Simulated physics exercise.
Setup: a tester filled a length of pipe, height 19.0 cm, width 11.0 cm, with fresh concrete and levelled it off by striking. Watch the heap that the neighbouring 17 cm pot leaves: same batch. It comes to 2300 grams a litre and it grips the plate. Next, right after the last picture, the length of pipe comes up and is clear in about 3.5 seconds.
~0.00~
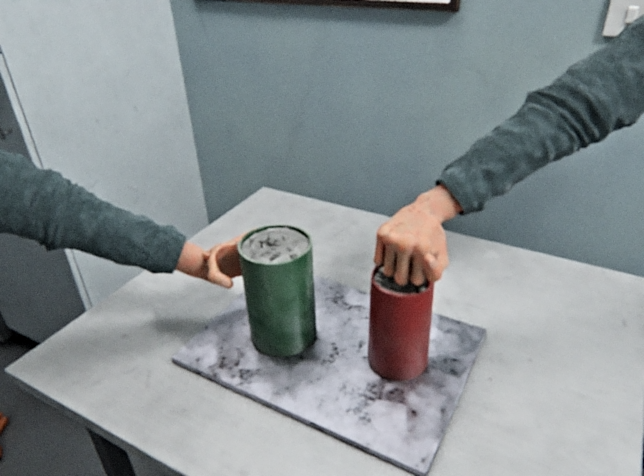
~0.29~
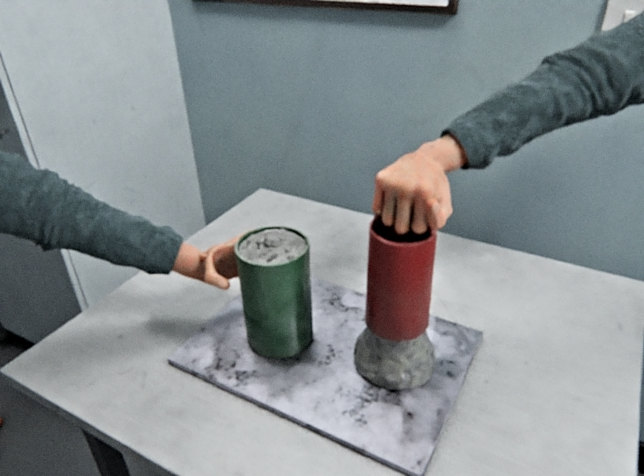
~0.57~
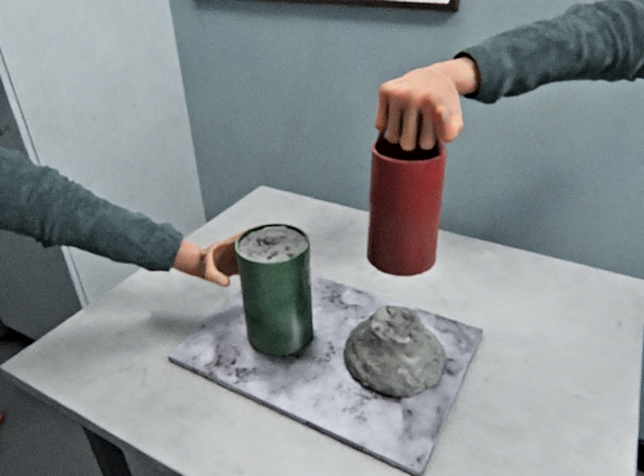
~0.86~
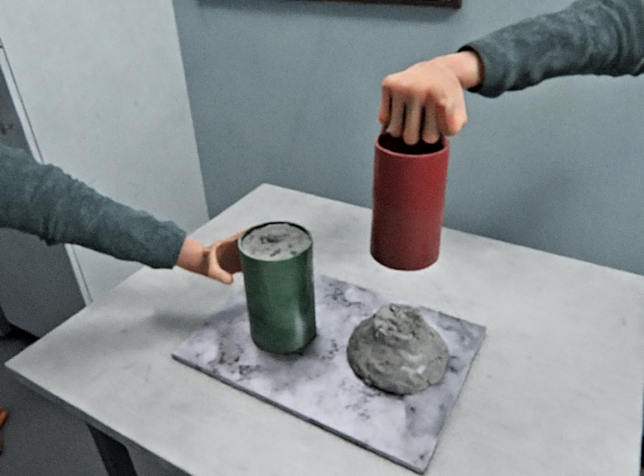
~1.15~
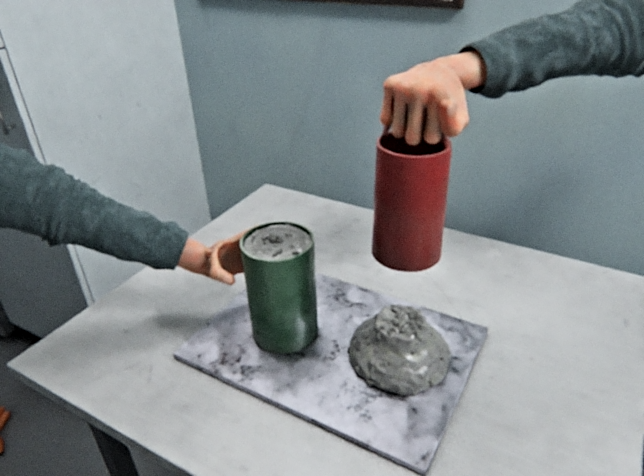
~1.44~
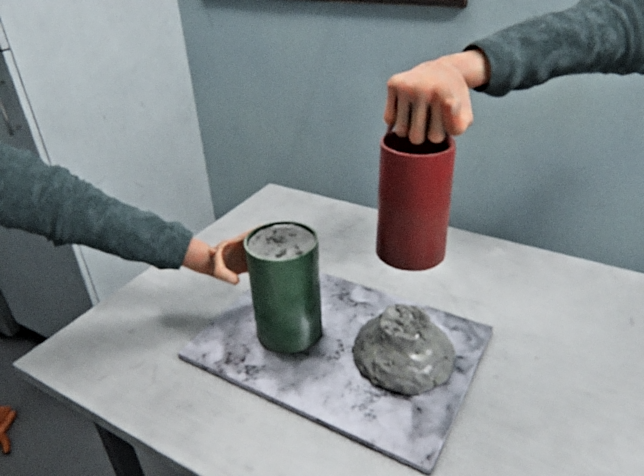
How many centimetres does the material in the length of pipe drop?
About 10 cm.
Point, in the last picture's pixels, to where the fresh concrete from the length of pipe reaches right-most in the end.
I'd point to somewhere near (352, 328).
After 2.3 s, the length of pipe is up 4.4 cm; the fresh concrete has come down 3.4 cm to 16 cm and is 17 cm wide.
After 3.2 s, the length of pipe is up 12 cm; the fresh concrete has come down 9.8 cm to 9.2 cm and is 22 cm wide.
After 4.1 s, the length of pipe is up 20 cm; the fresh concrete has come down 9.9 cm to 9.1 cm and is 22 cm wide.
After 5.1 s, the length of pipe is clear; the fresh concrete has come down 10.0 cm to 9.0 cm and is 22 cm wide.
After 5.5 s, at rest, the length of pipe is clear; the fresh concrete has come down 10 cm to 9.0 cm and is 22 cm wide.
